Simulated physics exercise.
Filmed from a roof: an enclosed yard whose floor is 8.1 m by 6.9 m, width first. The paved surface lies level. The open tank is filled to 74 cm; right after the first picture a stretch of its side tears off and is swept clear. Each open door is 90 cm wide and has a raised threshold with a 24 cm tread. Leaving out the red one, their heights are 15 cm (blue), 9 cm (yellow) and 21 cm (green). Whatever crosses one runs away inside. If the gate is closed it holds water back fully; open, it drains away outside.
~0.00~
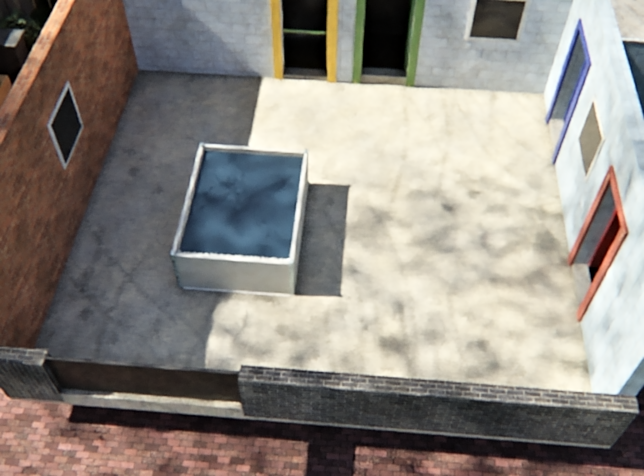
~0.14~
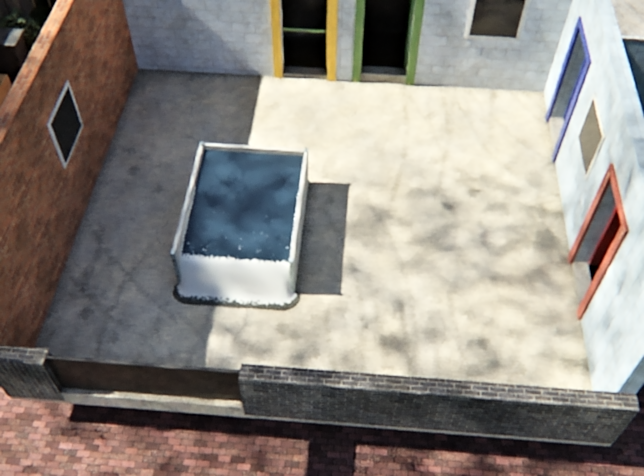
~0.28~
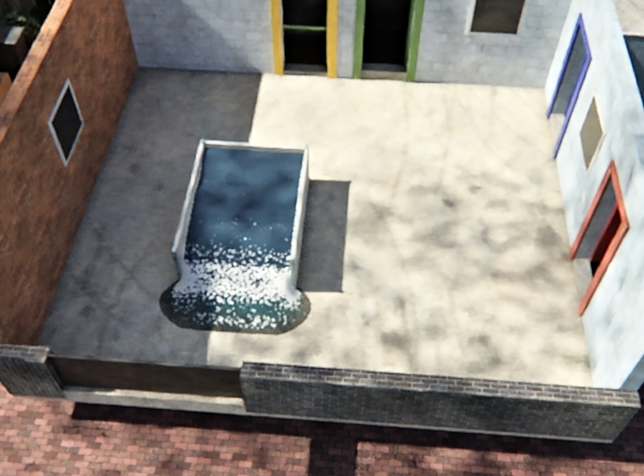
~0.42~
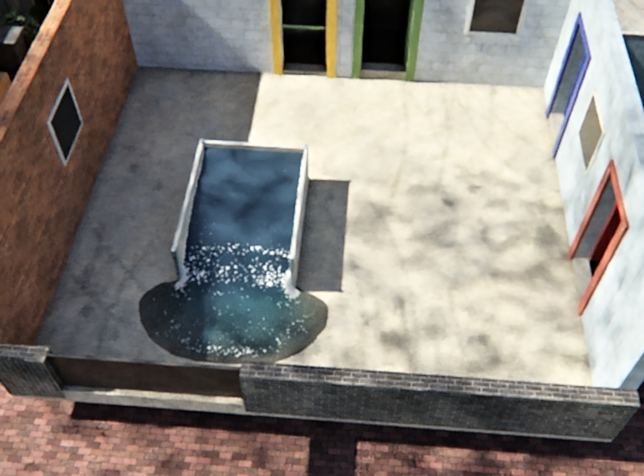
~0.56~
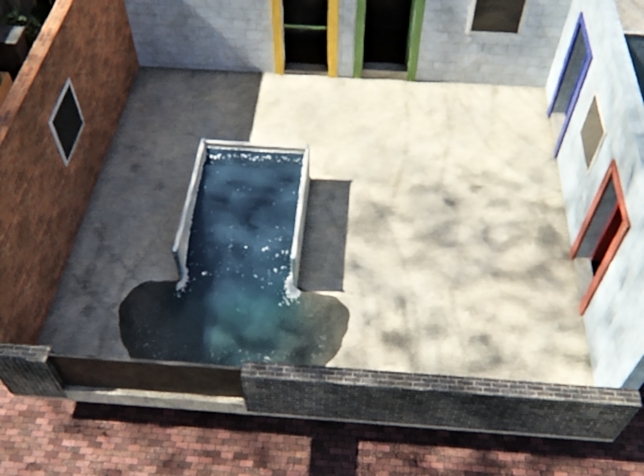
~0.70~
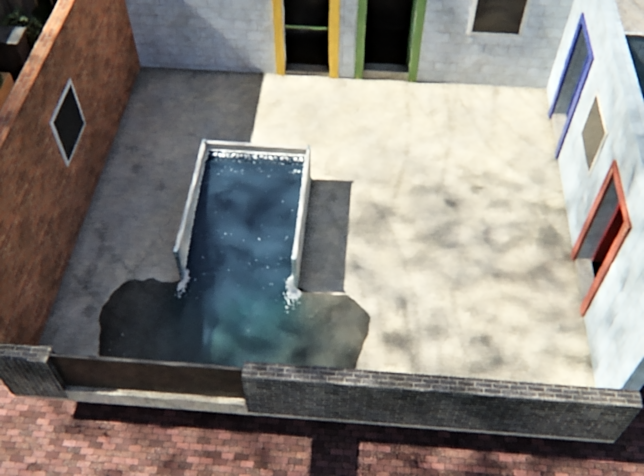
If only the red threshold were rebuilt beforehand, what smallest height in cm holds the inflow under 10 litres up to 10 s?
It would have to be roughly 12 cm high.
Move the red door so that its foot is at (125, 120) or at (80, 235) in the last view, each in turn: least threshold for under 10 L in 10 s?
Roughly 6.5 and 6.5 cm.
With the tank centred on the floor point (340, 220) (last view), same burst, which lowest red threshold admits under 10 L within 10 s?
Some 9.5 cm.
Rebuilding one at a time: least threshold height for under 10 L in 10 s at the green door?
Roughly 8.0 cm at green.
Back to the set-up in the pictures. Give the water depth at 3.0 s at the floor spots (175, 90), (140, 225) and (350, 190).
About 0, 4 and 0 cm.
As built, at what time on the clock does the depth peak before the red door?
Around 3.4 s.
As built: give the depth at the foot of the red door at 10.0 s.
About 5.0 cm.
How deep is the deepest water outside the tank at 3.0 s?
Up to some 37 cm.
After 1.4 s water covers 15 % of the floor, deepest (49 cm) near (218, 375); it has not reached the red door.
After 3.0 s water covers 40 % of the floor, deepest (37 cm) near (42, 373); 8 cm at the red door, 0 litres in over its 8 cm threshold.
After 10.0 s water covers 95 % of the floor, deepest (12 cm) near (346, 79); 5 cm at the red door, 34 litres in over its 8 cm threshold.
At the red door as built, the water arrived by 3.0 s and peaked near 15 cm at 3.4 s.
Run again over the same 10 s with other heights there, 16 litres in over 10.5 cm, 3 litres over 14 cm. The limit of 10 litres is kept from about 12 cm up.
